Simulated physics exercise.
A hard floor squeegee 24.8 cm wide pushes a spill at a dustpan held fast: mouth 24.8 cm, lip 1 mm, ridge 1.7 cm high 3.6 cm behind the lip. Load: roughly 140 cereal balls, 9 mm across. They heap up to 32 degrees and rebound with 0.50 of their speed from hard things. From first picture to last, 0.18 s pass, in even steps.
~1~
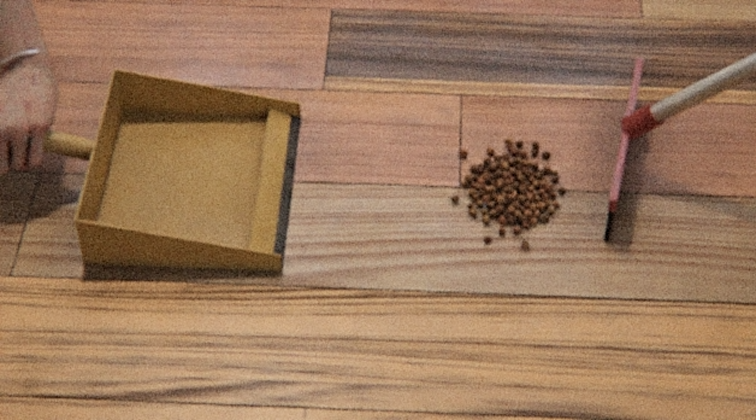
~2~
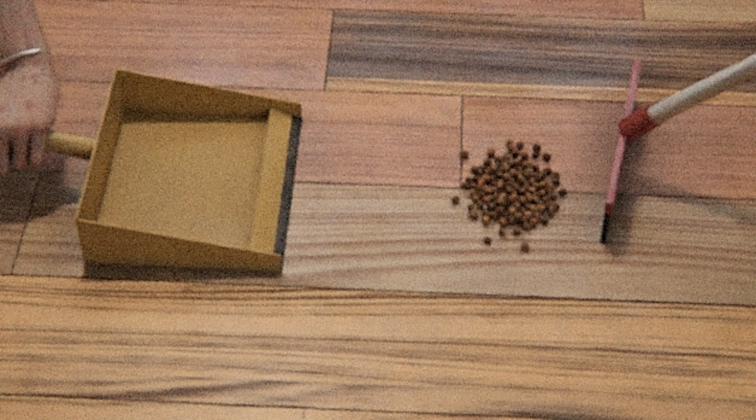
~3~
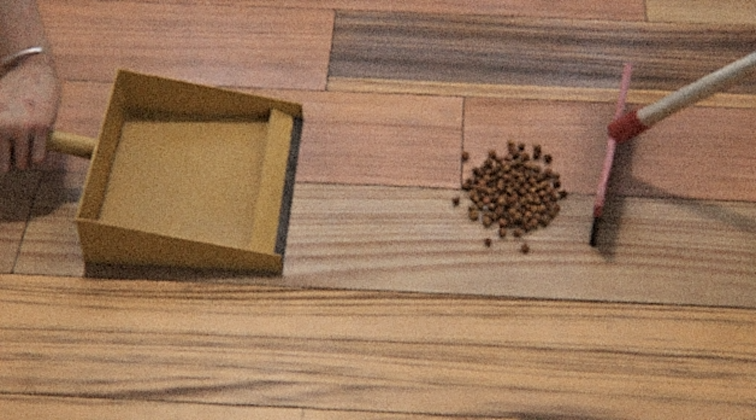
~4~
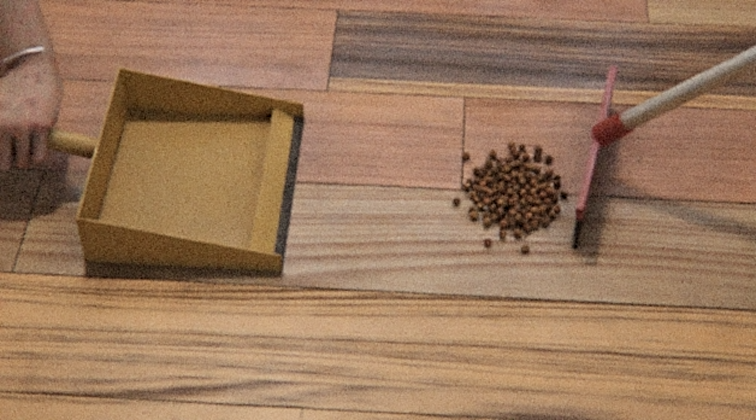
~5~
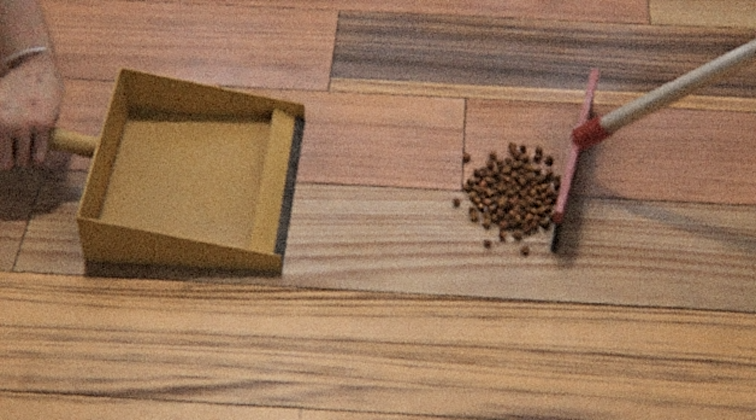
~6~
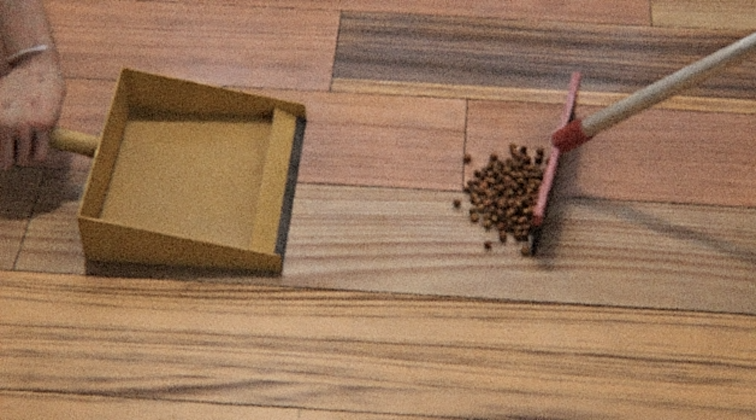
The clip shows a hand holding a yellow dustpan still on a wooden floor while a red squeegee on a pale pole slides left toward a pile of small brown balls, then presses into its right edge, shifting some pieces.
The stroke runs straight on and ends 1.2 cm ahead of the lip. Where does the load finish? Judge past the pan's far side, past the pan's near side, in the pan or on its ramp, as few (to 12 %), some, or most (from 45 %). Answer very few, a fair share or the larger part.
Far side very few, near side very few, pan a fair share.
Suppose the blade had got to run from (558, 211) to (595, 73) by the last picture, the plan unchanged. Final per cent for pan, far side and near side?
Pan 25, far 5, near 0.
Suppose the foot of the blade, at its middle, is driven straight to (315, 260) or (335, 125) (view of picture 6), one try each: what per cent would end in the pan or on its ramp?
About 5 and 20 per cent.
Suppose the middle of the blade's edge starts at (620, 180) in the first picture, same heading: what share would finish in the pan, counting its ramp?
Some 15 per cent.
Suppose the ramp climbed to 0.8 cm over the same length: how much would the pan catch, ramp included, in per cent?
It would be near 30 per cent.
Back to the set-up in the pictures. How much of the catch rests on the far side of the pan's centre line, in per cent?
Roughly 30 per cent.
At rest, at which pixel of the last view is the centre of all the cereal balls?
Near (301, 189).
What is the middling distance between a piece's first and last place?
Roughly 24 cm.
Then, 0.21 s after the last picture, middle of the blade 17 cm from the lip; 0 % over the lip, far side 0 %, near side 0 %.
Then, 0.34 s after the last picture, middle of the blade 8 cm from the lip; 0 % over the lip, far side 5 %, near side 0 %.
Then, 0.61 s after the last picture, middle of the blade 4 cm from the lip; 15 % over the lip, far side 5 %, near side 0 %.
In the end, far side 5 %, near side 0 %, pan 15 %, in front of the lip or behind the blade 80 %.
